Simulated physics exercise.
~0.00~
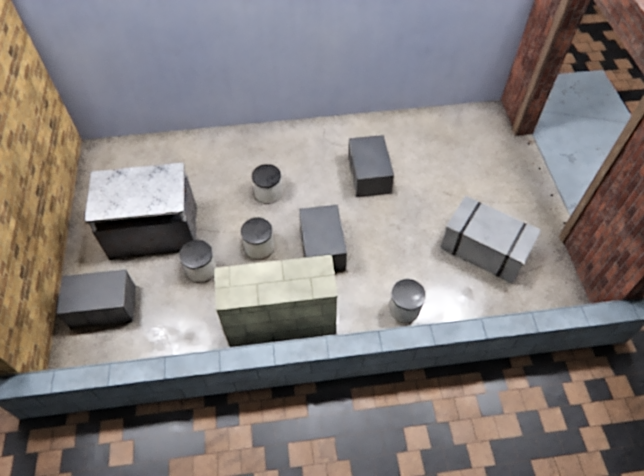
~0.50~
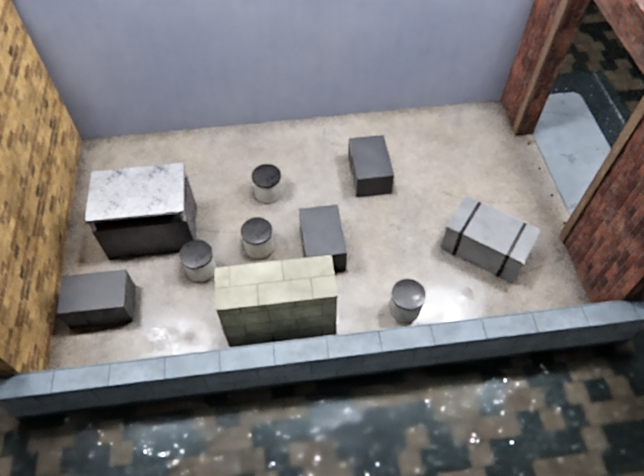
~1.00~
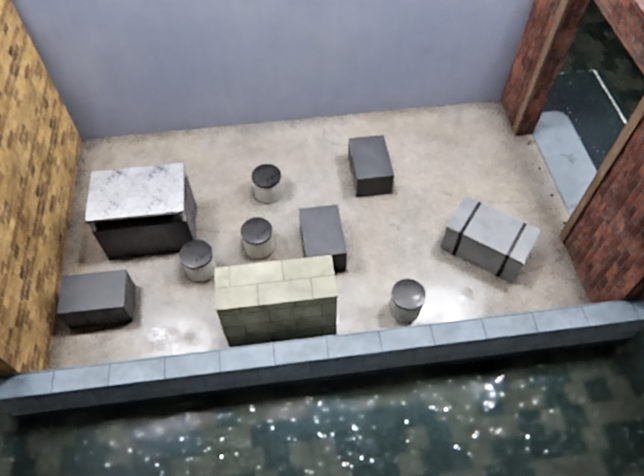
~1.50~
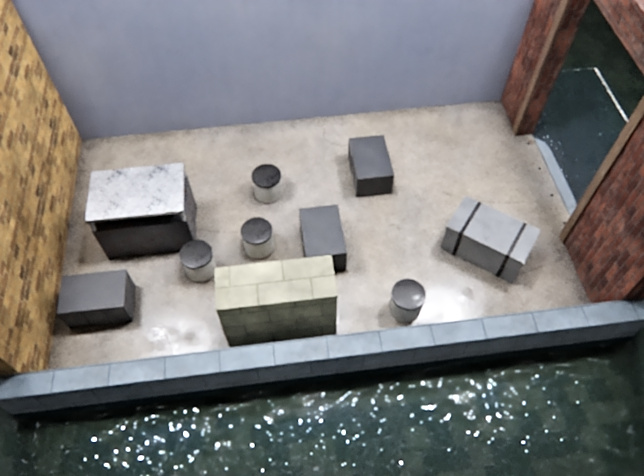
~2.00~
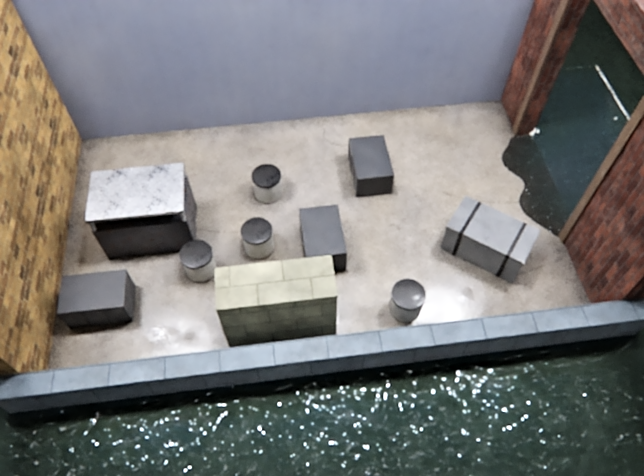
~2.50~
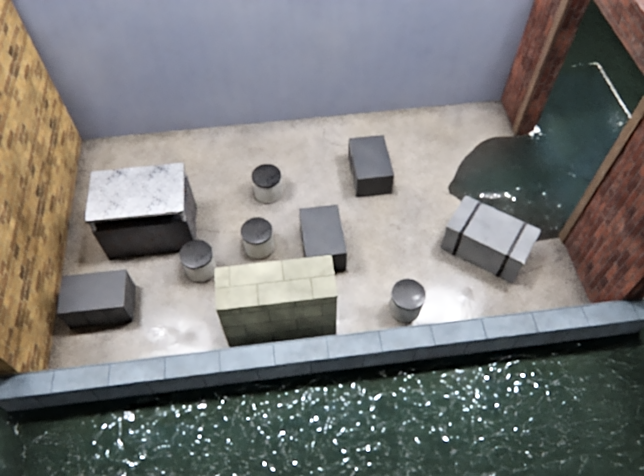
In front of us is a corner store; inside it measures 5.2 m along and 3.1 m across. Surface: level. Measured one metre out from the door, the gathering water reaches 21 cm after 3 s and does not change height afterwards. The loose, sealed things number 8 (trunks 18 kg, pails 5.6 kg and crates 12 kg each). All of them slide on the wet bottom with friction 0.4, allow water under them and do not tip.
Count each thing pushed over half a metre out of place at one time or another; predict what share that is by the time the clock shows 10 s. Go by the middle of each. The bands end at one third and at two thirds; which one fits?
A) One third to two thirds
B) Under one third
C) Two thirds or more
(C) Two thirds or more.
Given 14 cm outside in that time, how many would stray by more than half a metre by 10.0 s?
4.
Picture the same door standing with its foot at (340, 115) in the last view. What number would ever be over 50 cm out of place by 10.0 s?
Then it comes to 7 of them.
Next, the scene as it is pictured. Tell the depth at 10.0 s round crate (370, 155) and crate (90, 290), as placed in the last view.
Close to 15 and 15 centimetres.
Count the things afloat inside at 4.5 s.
Then: 0.
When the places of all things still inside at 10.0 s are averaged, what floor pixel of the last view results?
The average lands around (219, 302).
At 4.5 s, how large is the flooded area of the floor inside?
Roughly 8.0 m2.
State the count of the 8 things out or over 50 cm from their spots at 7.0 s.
6 in all.
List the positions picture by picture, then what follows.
In the first frame, a trunk at (494, 228), on the bottom; a pail at (409, 294), on the bottom; 0.0 m2 under water; 0 of 8 have shifted.
In the second frame, a trunk at (494, 228), on the bottom; a pail at (409, 294), on the bottom; water covers 0.0 m2; 0 of 8 have shifted.
In the third frame, a trunk at (494, 228) rests on the ground; a pail at (409, 294), on the bottom; water covers 0.0 m2; 0 of 8 have shifted.
In the fourth frame, a trunk at (494, 228), on the bottom; a pail at (409, 294), on the bottom; 0.0 m2 under water; 0 of 8 have shifted.
In the fifth frame, a trunk at (494, 228), on the bottom; a pail at (409, 294), on the bottom; 0.2 m2 under water; 0 of 8 have shifted.
In the sixth frame, a trunk at (494, 228), on the bottom; a pail at (409, 294), on the bottom; water covers 1.0 m2; 0 of 8 have shifted.
After 3.5 s 0 of 8 are over 50 cm from their spots; 0 afloat.
After 4.5 s 2 of 8 are over 50 cm from their spots; 0 afloat.
After 7.0 s 6 of 8 are over 50 cm from their spots; 3 afloat.
After 10.0 s 7 of 8 are over 50 cm from their spots, and 8 have been at some point; 7 afloat.
